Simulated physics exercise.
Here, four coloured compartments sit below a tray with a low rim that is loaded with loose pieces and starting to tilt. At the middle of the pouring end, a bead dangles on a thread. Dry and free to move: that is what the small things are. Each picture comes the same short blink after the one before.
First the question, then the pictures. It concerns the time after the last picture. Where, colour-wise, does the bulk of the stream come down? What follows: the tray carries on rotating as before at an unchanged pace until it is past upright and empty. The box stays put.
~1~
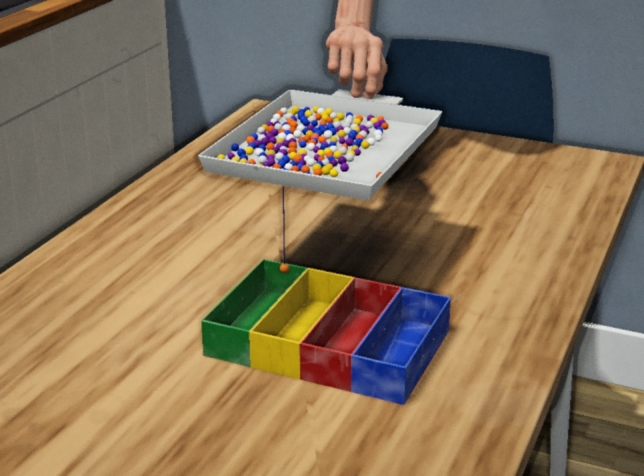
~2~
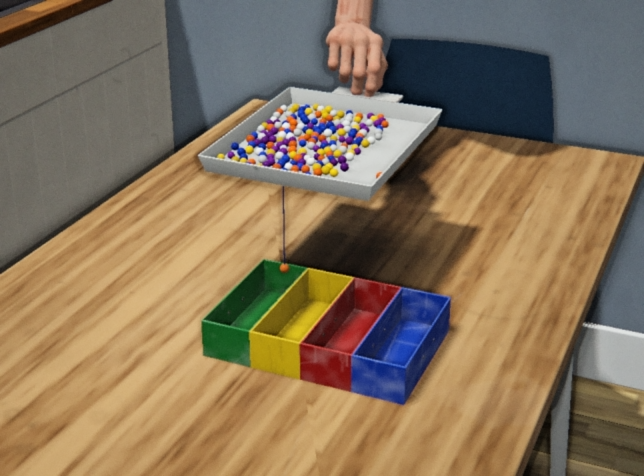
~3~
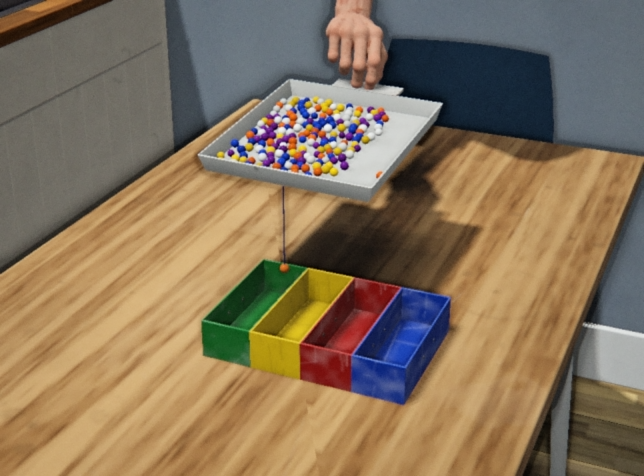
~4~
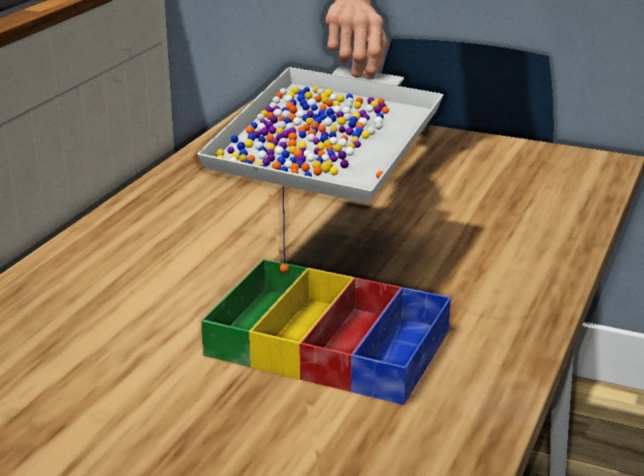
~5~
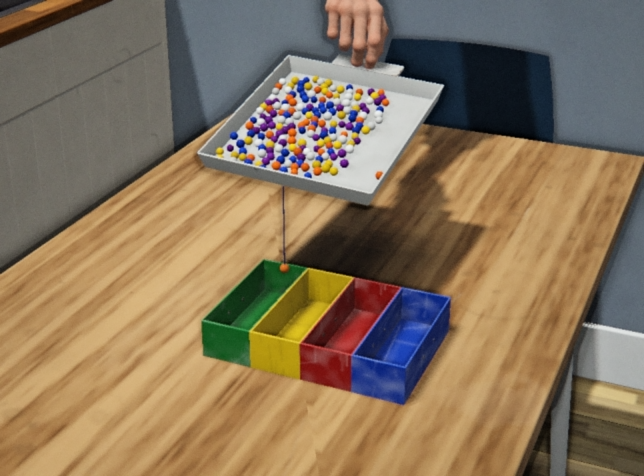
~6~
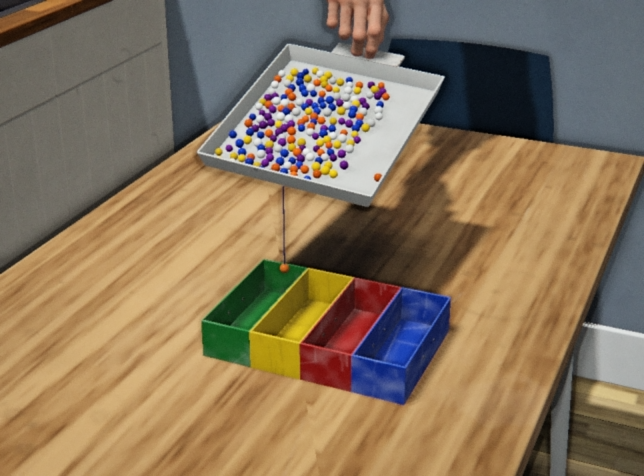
In the red cell.
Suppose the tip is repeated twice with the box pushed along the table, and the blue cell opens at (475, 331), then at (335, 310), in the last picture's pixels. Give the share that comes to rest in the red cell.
You'd end up with around 0 per cent and then around 20 per cent.
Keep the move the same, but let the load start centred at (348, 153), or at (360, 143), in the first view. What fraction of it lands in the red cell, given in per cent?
You'd see roughly 60 per cent first and roughly 60 per cent second.
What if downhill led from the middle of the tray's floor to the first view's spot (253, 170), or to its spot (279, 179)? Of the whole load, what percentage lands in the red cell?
In order: About 0, then 0 percent.
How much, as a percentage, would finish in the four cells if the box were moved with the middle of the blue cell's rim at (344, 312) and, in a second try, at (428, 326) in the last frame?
90 and 100 in a hundred, in turn.
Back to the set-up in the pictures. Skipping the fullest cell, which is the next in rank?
Rank 2: The cell in yellow.
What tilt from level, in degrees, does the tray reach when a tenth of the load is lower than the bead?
Near 70 degrees.
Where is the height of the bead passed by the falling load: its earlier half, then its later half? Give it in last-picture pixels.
Earlier portion about (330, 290); later portion about (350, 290).
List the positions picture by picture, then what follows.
The first frame shows corners of the pouring end near (205, 155) and (368, 183), level; middle of the load near (312, 144), round plastic beads; bead on its thread near (285, 268); green cell near (226, 340); yellow cell near (275, 352); red cell near (326, 364); blue cell near (378, 376).
The second frame shows corners of the pouring end near (205, 154) and (368, 183), level; middle of the load near (312, 142).
The third frame shows corners of the pouring end near (205, 154) and (368, 185), tipped barely, lowest at the right corner; middle of the load near (312, 139).
The fourth frame shows corners of the pouring end near (204, 152) and (368, 187), tipped a little, lowest at the right corner; middle of the load near (312, 134).
The fifth frame shows corners of the pouring end near (204, 151) and (368, 189), tipped a little, lowest at the right corner; middle of the load near (314, 125).
The sixth frame shows corners of the pouring end near (204, 151) and (368, 192), tipped clearly, lowest at the right corner; middle of the load near (314, 122), all but a few on the move; green cell near (226, 340); yellow cell near (275, 352); red cell near (326, 364); blue cell near (378, 376).
Shortly afterwards, tray tipped steeply; all but a few on the tray; only a few in the red cell; only a few in the yellow cell; only a few in the blue cell; only a few falling or outside the box.
Next, tray tipped past a quarter turn; only a few on the tray; near half in the red cell; near a quarter in the yellow cell; a little in the green cell; only a few in the blue cell; a little falling or outside the box.
Some moments later, tray tipped past a quarter turn; near half in the red cell; near a quarter in the yellow cell; a little in the green cell; only a few in the blue cell; only a few falling or outside the box.
In the end, tray tipped past a quarter turn; near half in the red cell; near a quarter in the yellow cell; a little in the green cell; only a few in the blue cell; only a few outside the box.
